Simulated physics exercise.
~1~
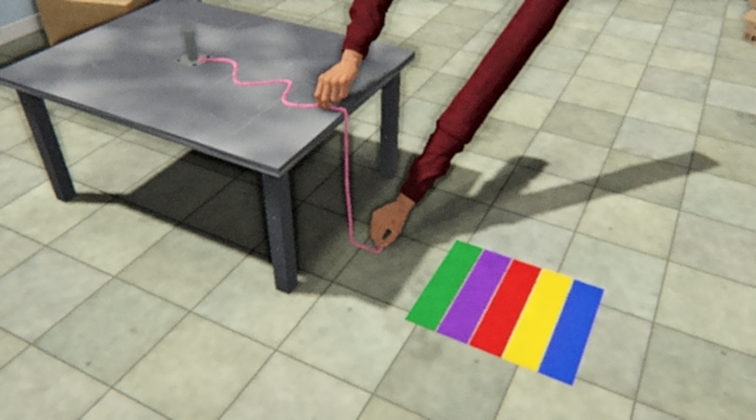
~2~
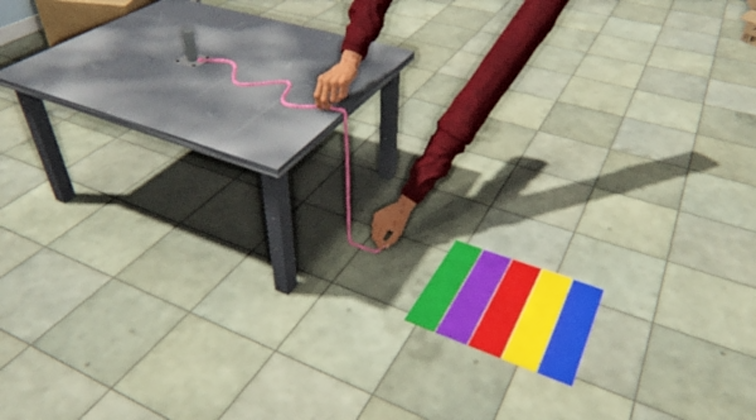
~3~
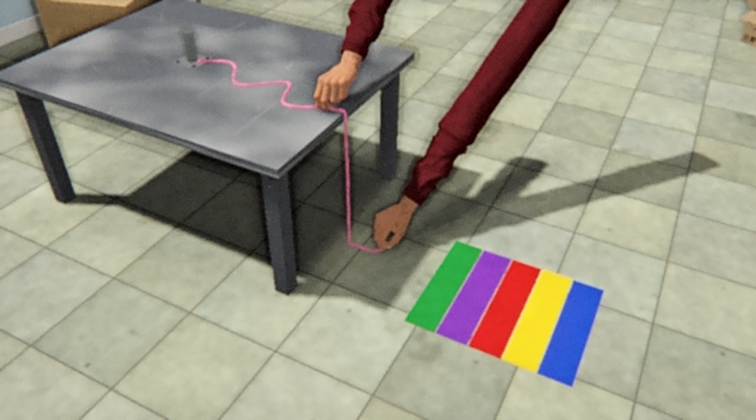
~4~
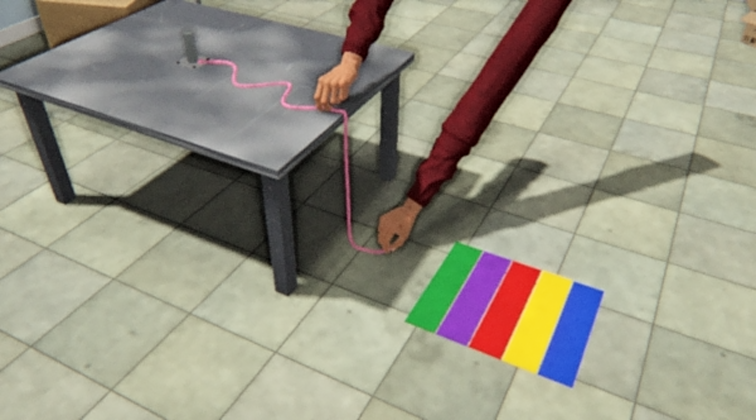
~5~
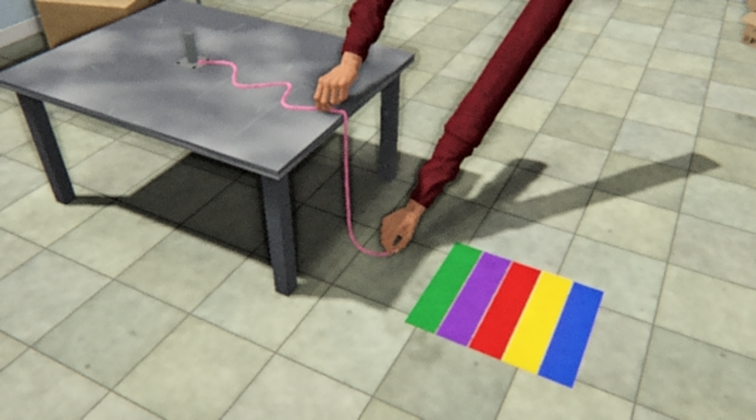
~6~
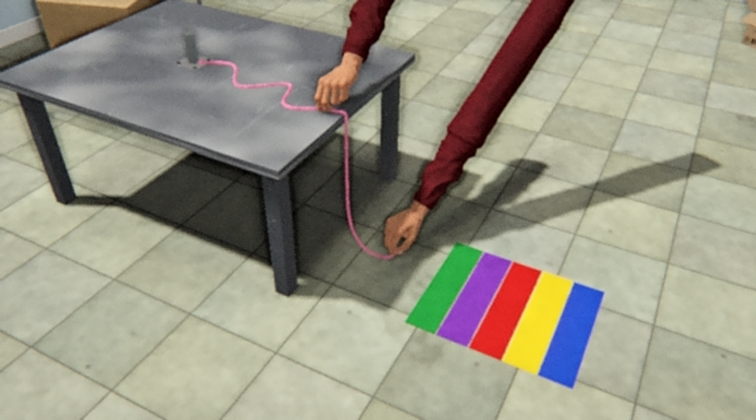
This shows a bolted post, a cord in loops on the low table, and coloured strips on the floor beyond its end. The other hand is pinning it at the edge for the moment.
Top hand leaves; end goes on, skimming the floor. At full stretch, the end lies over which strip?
Over the yellow strip.
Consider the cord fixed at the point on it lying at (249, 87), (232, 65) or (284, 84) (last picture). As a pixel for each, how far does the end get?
Try one gives (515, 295), try two (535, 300), and try three (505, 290).
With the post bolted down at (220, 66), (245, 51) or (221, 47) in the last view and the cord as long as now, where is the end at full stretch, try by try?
It works out at around (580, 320), (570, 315) and (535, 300) for the three tries.
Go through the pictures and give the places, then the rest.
End (382, 245); green (429, 309); purple (461, 321); red (493, 333); yellow (527, 346); blue (562, 360), in the first frame.
End (384, 246); cord through (229, 62) (251, 85) (283, 98) (342, 112) (348, 174) (349, 229), in the second frame.
End (386, 247), in the third frame.
End (390, 250); cord through (229, 63) (252, 86) (284, 99) (343, 114) (347, 176) (349, 231), in the fourth frame.
End (393, 251), in the fifth frame.
End (396, 252); cord through (230, 64) (252, 87) (284, 100) (343, 114) (347, 176) (353, 232), in the sixth frame.
Soon after, end near (490, 286); over purple.
Then, end near (523, 298); over red.
At full stretch, end near (543, 305); over yellow. The yellow one.
